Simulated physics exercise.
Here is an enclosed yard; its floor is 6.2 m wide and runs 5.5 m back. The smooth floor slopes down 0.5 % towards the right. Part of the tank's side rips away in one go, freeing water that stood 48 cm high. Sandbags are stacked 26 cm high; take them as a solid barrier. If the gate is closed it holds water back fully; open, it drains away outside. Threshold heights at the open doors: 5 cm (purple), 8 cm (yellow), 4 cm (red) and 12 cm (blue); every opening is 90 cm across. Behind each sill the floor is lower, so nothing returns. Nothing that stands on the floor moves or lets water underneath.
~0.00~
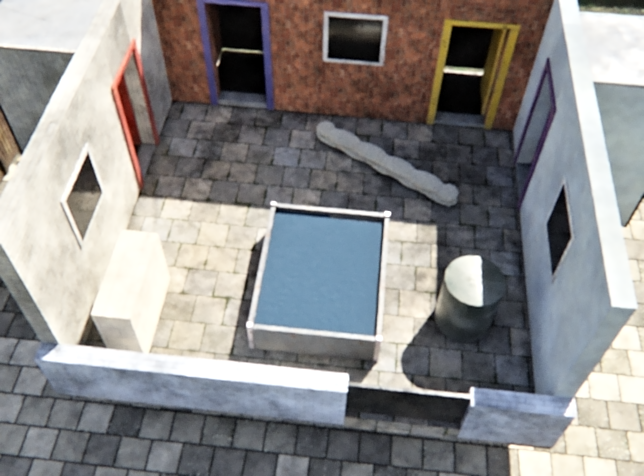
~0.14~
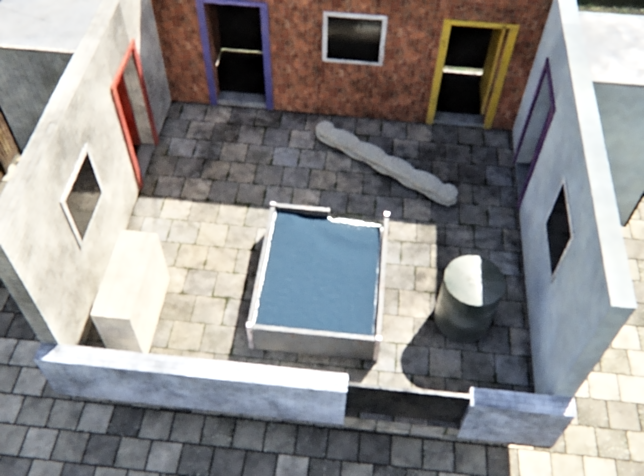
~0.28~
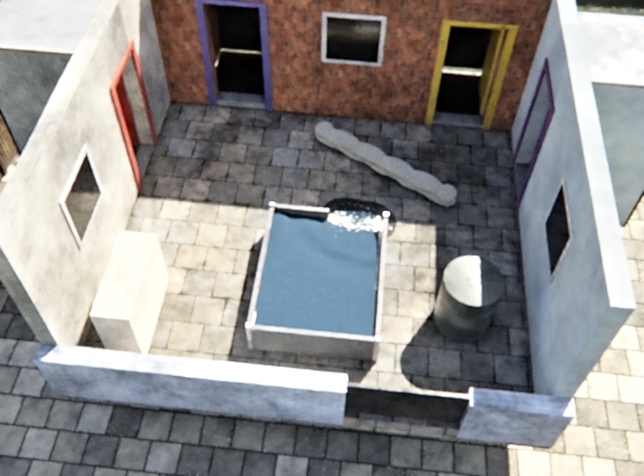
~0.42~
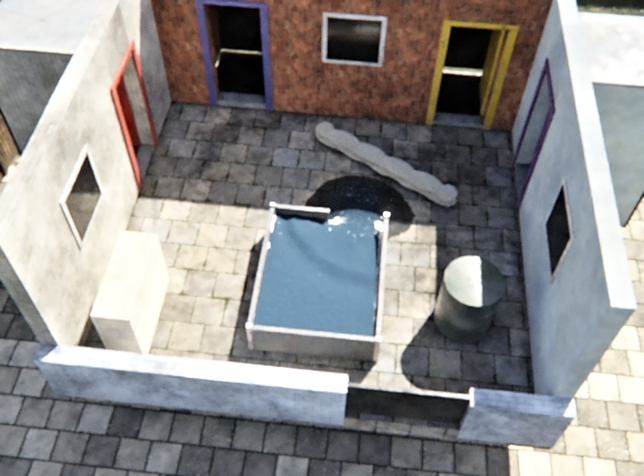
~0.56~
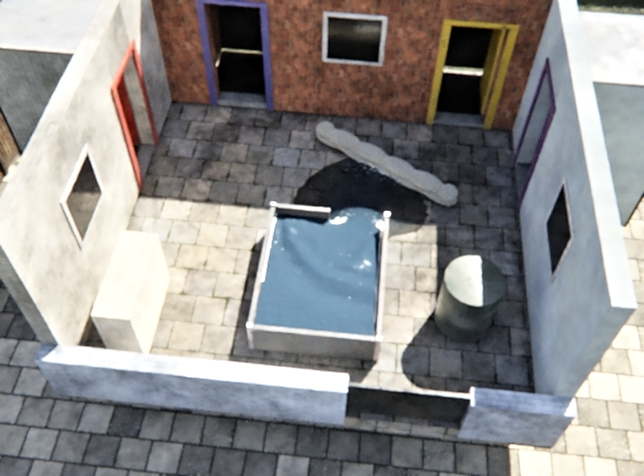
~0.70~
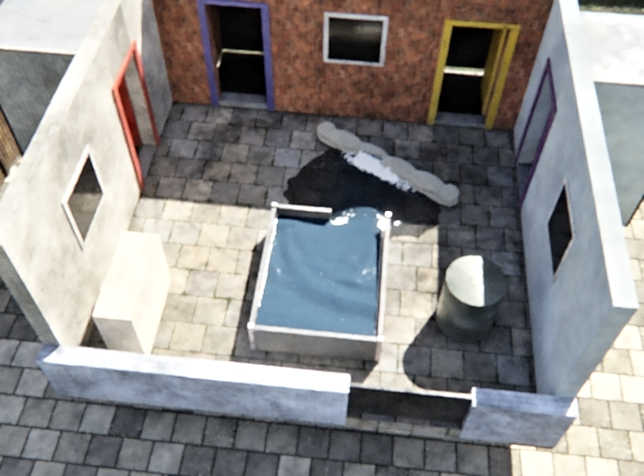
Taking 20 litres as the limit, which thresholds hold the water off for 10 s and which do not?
The water let in: At the purple door it keeps below the limit; at the yellow door it keeps below the limit; at the red door it exceeds the limit; at the blue door it does not reach the limit.
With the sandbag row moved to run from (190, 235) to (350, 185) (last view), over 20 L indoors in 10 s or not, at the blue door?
Then: Blue not over.
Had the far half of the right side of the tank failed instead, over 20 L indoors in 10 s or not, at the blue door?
Then: Blue not over.
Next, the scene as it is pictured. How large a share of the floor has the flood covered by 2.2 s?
Near 25 per cent is wet.
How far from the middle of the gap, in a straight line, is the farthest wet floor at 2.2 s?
Some 4.2 m out.
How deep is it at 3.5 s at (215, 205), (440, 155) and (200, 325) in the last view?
In that order: 1, 0 and 0 cm.
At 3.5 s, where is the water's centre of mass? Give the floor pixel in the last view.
Near (321, 231).
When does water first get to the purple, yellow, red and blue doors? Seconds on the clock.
Purple 2.8 s, yellow 6.0 s, red 3.0 s, blue 1.8 s.
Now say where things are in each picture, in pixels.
In the first picture, still water, 48 cm deep, in the tank at (323, 270).
In the second picture, the front is at a hidden place, 0.5 m from the gap on the tank's far side; 0.2 m2 of floor is under water; 48 cm left at the back of the tank.
In the third picture, water pours out on the tank's far side and has run 0.7 m, to (335, 204); typically 8 cm deep outside, 48 cm at the tank's back.
In the fourth picture, the front is at (349, 180), 1.2 m from the gap on the tank's far side; 1.4 m2 of floor is under water; 48 cm left at the back of the tank.
In the fifth picture, water pours out on the tank's far side and has run 1.6 m, to (352, 162); typically 5 cm deep outside, 48 cm at the tank's back.
In the sixth picture, water pours out on the tank's far side and has run 1.9 m, to (333, 153); typically 5 cm deep outside, 48 cm at the tank's back.
After 1.4 s water covers 10 % of the floor and is deepest (30 cm) near (387, 181); purple door not reached, yellow door not reached, red door not reached, blue door not reached.
After 2.2 s water covers 25 % of the floor and is deepest (28 cm) near (387, 181); purple door not reached, yellow door not reached, red door not reached, blue door 10 cm at the sill, 0 L in.
After 3.5 s water covers 40 % of the floor and is deepest (22 cm) near (188, 118); purple door 2 cm at the sill, 0 L in, yellow door not reached, red door 11 cm at the sill, 4 L in, blue door 10 cm at the sill, 0 L in.
After 6.0 s water covers 65 % of the floor and is deepest (14 cm) near (387, 181); purple door 2 cm at the sill, 0 L in, yellow door 2 cm at the sill, 0 L in, red door 9 cm at the sill, 45 L in, blue door 10 cm at the sill, 0 L in.
After 10.0 s water covers 95 % of the floor and is deepest (9 cm) near (78, 371); purple door 2 cm at the sill, 0 L in, yellow door 4 cm at the sill, 0 L in, red door 6 cm at the sill, 77 L in, blue door 6 cm at the sill, 0 L in.
